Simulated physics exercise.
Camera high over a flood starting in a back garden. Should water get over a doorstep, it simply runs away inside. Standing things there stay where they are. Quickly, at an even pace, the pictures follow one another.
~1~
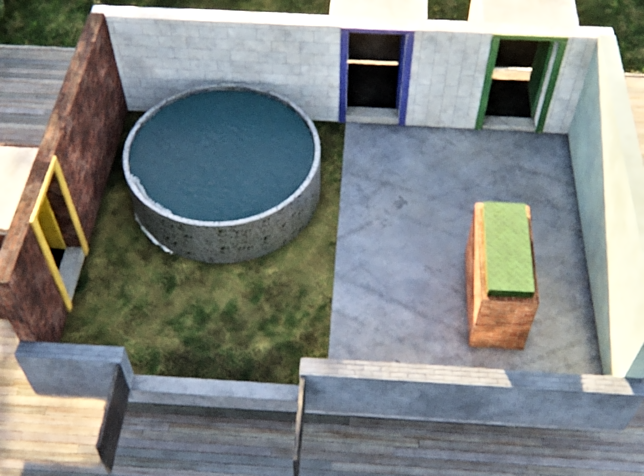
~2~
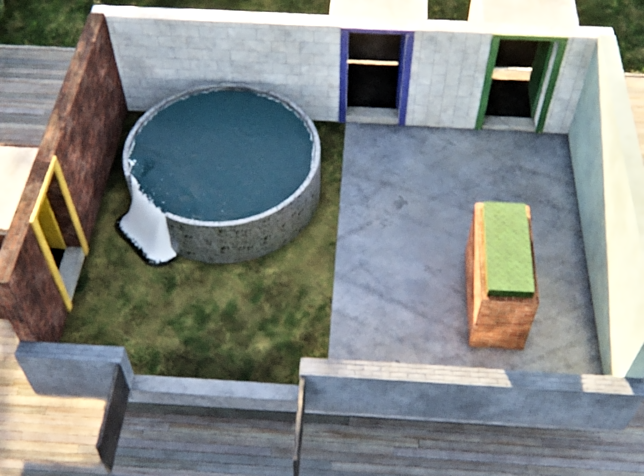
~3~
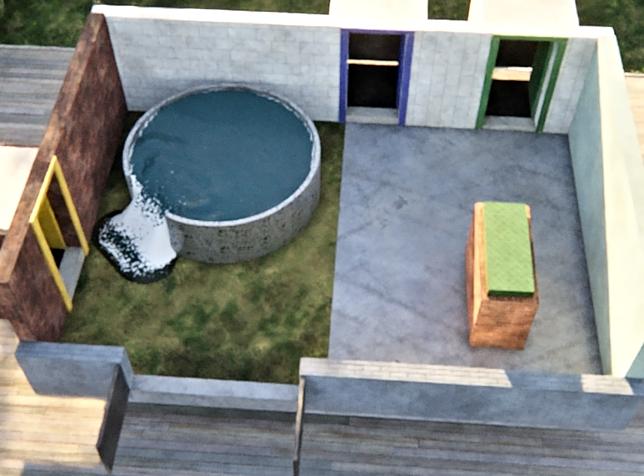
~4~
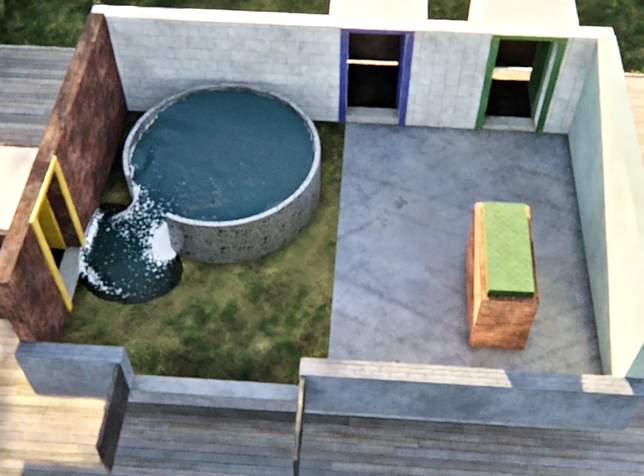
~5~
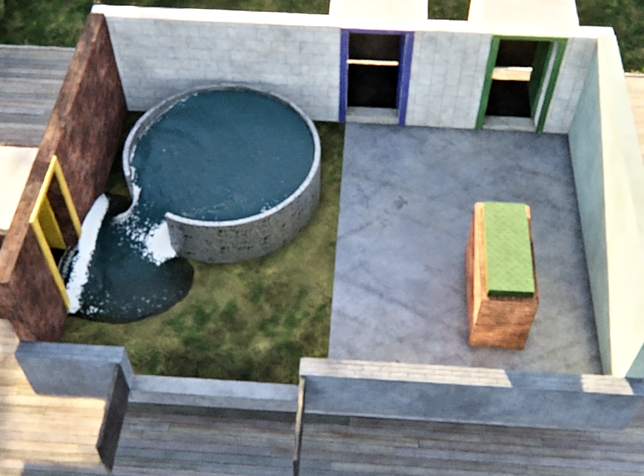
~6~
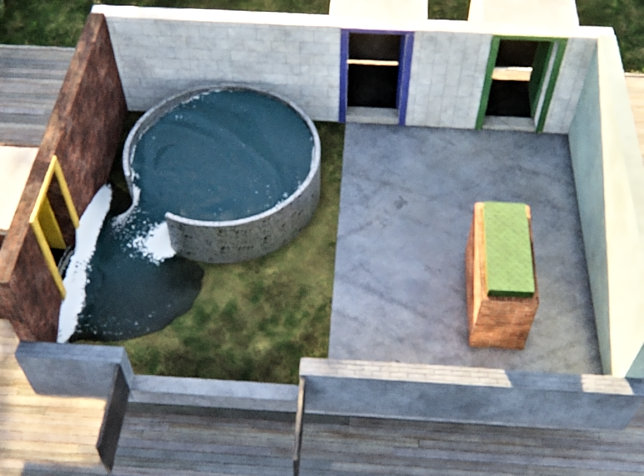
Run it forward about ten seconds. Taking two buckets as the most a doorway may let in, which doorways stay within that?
The green door is going to stay within two buckets; the blue door is going to stay within two buckets; the yellow door is going to be swamped.
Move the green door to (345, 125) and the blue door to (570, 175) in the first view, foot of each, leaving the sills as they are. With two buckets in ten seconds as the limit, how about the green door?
My reading: Green lets less in.
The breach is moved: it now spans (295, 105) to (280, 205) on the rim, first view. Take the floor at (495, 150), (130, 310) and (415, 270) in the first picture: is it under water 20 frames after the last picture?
The first spot is swamped, the second spared, the third swamped.
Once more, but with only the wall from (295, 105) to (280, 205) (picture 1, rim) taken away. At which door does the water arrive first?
It's the door marked blue that is reached before the others.
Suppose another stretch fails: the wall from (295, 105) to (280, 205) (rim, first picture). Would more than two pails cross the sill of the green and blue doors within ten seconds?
Turns out the green one gets past it, while the blue one gets past it.
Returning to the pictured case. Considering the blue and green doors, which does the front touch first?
I'd say the blue-painted one.
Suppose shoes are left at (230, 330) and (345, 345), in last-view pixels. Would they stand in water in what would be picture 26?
Taking them as listed, I'd call them soaked and soaked.
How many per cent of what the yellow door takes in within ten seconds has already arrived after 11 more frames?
Close to 50 %.
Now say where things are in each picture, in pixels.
In the first frame, the round tank at (222, 153) is whole and still.
In the second frame, water pours out at (150, 223) and has run to (119, 224).
In the third frame, the front is at (148, 280), out from the gap at (151, 224).
In the fourth frame, the front is at (104, 294), out from the gap at (151, 225).
In the fifth frame, the front is at (69, 313), out from the gap at (151, 224).
In the sixth frame, water pours out at (151, 224) and has run to a hidden place.
A moment on, water covers 20 % of the floor; the green door not reached, the blue door not reached, the yellow door over two buckets in.
Next, water covers 25 % of the floor; the green door not reached, the blue door not reached, the yellow door far over two buckets in.
Then, water covers 45 % of the floor; the green door not reached, the blue door not reached, the yellow door far over two buckets in.
Later, water covers 80 % of the floor; the green door not reached, the blue door wet at the sill, nothing in, the yellow door far over two buckets in.
In the end, water covers 100 % of the floor; the green door wet at the sill, nothing in, the blue door wet at the sill, nothing in, the yellow door far over two buckets in.
